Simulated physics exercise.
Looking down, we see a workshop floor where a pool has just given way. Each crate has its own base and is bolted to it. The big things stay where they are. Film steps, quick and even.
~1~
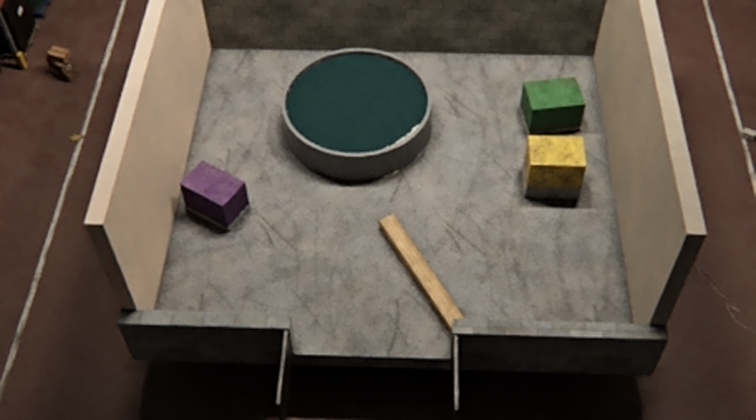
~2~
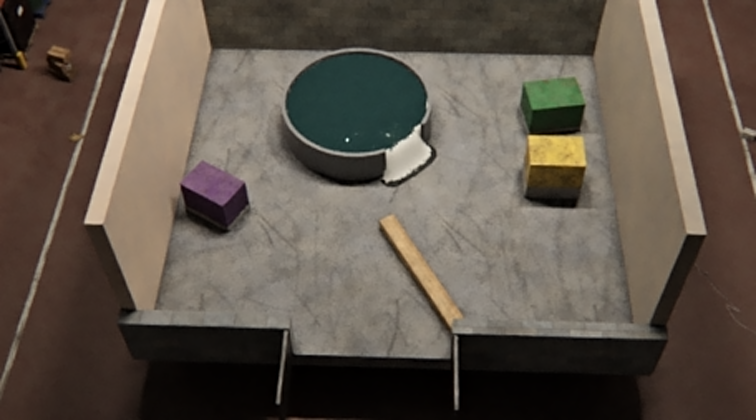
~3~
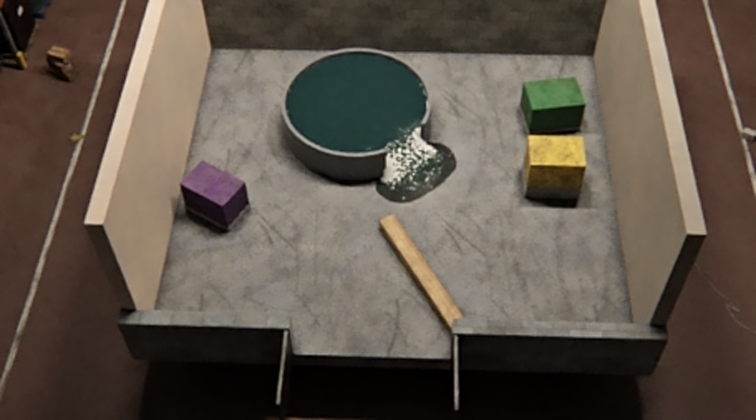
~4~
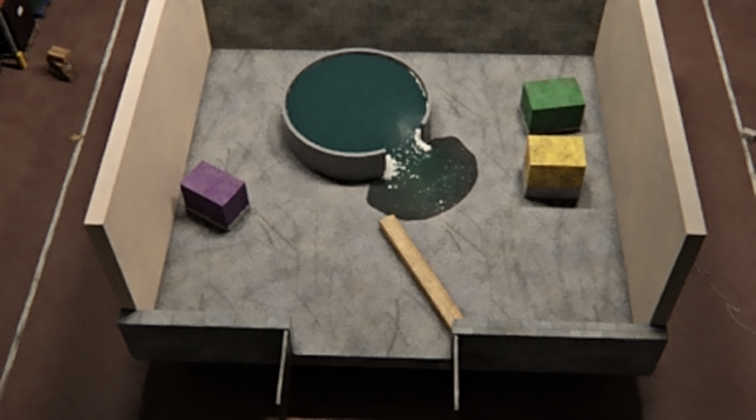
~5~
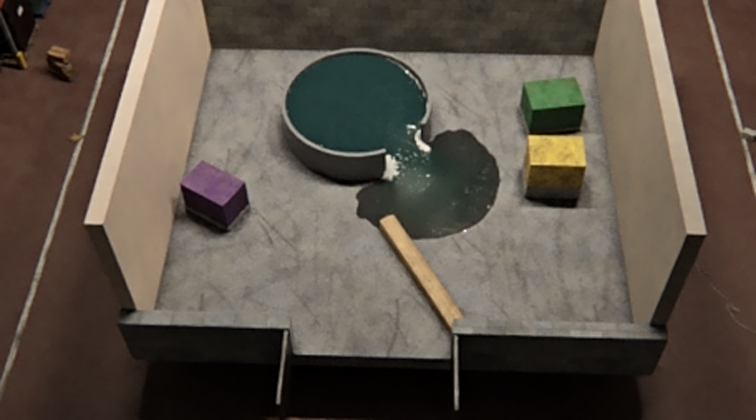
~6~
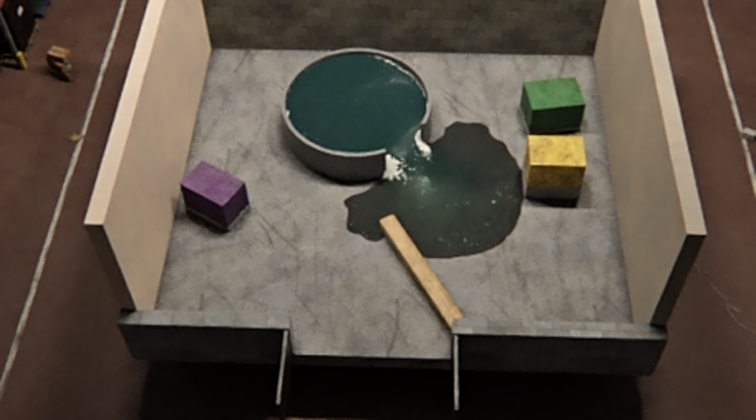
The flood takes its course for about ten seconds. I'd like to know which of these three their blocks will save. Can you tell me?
Sure: The green crate does get wet; the yellow crate comes through dry; the purple crate comes through dry.
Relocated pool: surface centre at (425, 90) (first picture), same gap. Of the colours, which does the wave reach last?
My pick is the purple-painted one.
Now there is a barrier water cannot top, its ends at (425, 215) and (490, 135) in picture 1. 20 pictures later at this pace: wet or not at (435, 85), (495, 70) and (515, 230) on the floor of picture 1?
First inundated, then inundated, then unwetted.
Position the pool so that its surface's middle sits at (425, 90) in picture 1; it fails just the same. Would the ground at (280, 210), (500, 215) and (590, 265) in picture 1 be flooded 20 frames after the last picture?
Taking the three spots in order: Bare, swamped, swamped.
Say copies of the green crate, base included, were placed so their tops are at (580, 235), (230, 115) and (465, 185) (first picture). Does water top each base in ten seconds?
Listed in turn: Overtopped / clear / overtopped.
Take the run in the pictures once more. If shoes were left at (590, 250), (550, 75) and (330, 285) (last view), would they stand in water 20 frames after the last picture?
Taking the three spots one by one, I'd call them drenched, clear and clear.
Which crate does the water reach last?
Looks like the purple-painted one to me.
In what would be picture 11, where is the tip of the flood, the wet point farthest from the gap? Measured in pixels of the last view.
My best guess is about (571, 316).
A moment on, water covers 25 % of the floor; the green crate water round its plinth, the yellow crate water round its plinth, the purple crate not reached.
Next, water covers 35 % of the floor; the green crate water round its plinth, the yellow crate water round its plinth, the purple crate not reached.
Then, water covers 35 % of the floor; the green crate water round its plinth, the yellow crate water round its plinth, the purple crate not reached.
Later, water covers 40 % of the floor; the green crate water round its plinth, the yellow crate water round its plinth, the purple crate not reached.
In the end, water covers 60 % of the floor; the green crate was topped, the yellow crate stayed above the water, the purple crate stayed above the water.
